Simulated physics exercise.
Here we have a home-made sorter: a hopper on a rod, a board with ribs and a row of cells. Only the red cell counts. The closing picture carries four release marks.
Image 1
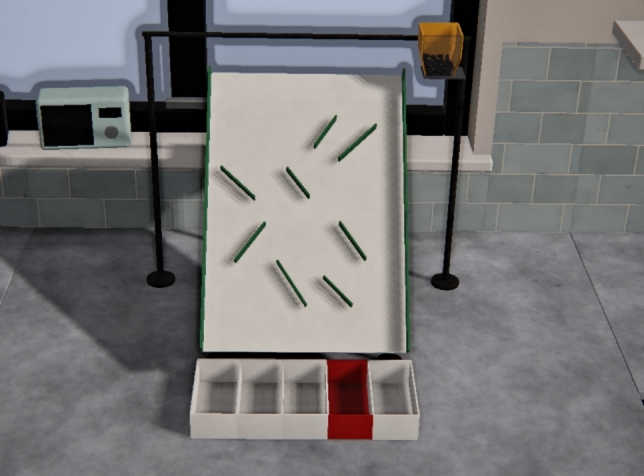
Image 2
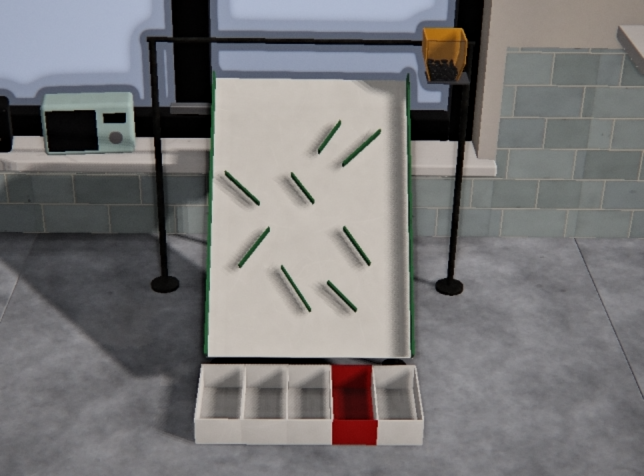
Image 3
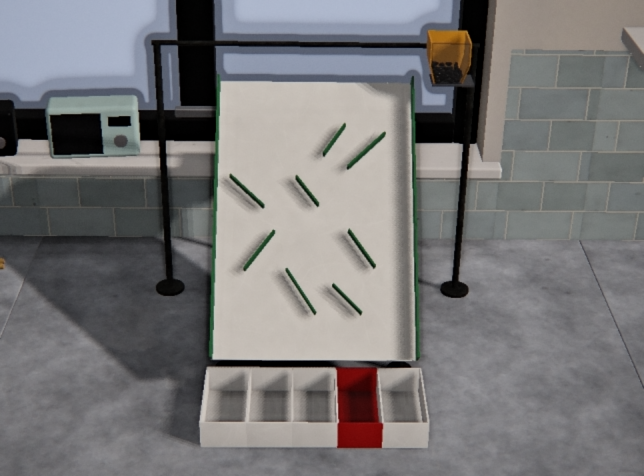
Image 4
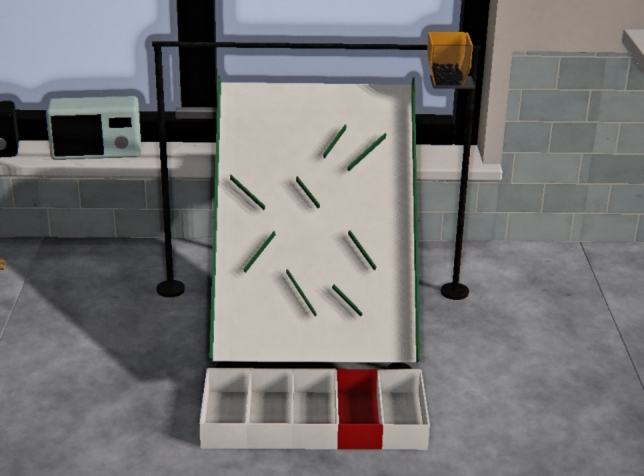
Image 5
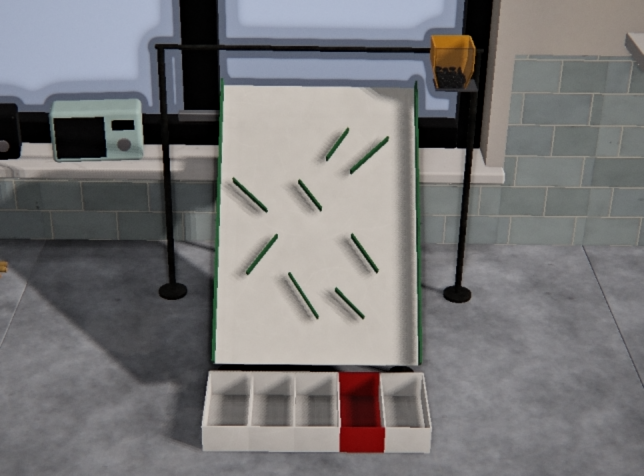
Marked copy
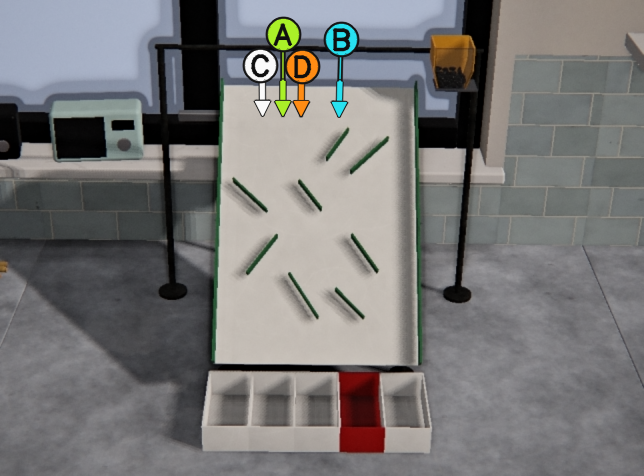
A tilted white board with green edges and short slanted green ribs stands on a grey floor, seen from the front and slightly above, before a tiled wall and windows. An orange hopper of dark beans hangs at the right end of a black rod, a pale green microwave sits left, and one red cell interrupts the white row below. Only the view shifts slightly, moving everything a little right and down.
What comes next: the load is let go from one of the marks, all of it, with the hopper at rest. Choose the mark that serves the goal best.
The best mark is C.
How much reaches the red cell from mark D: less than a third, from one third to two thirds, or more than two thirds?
It is less than a third.
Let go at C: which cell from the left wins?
The fourth.
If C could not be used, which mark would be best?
Mark A.
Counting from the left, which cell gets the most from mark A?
It is the fourth one.
On the marked copy, mark A meets the board at (282, 110); mark B meets the board at (339, 111); mark C meets the board at (262, 110); mark D meets the board at (301, 110).
For mark A, about half in the red cell, about half in other cells.
For mark B, a small part in the red cell, most in other cells.
For mark C, about two thirds in the red cell, about a third in other cells.
For mark D, a small part in the red cell, most in other cells, a stray few outside the box.
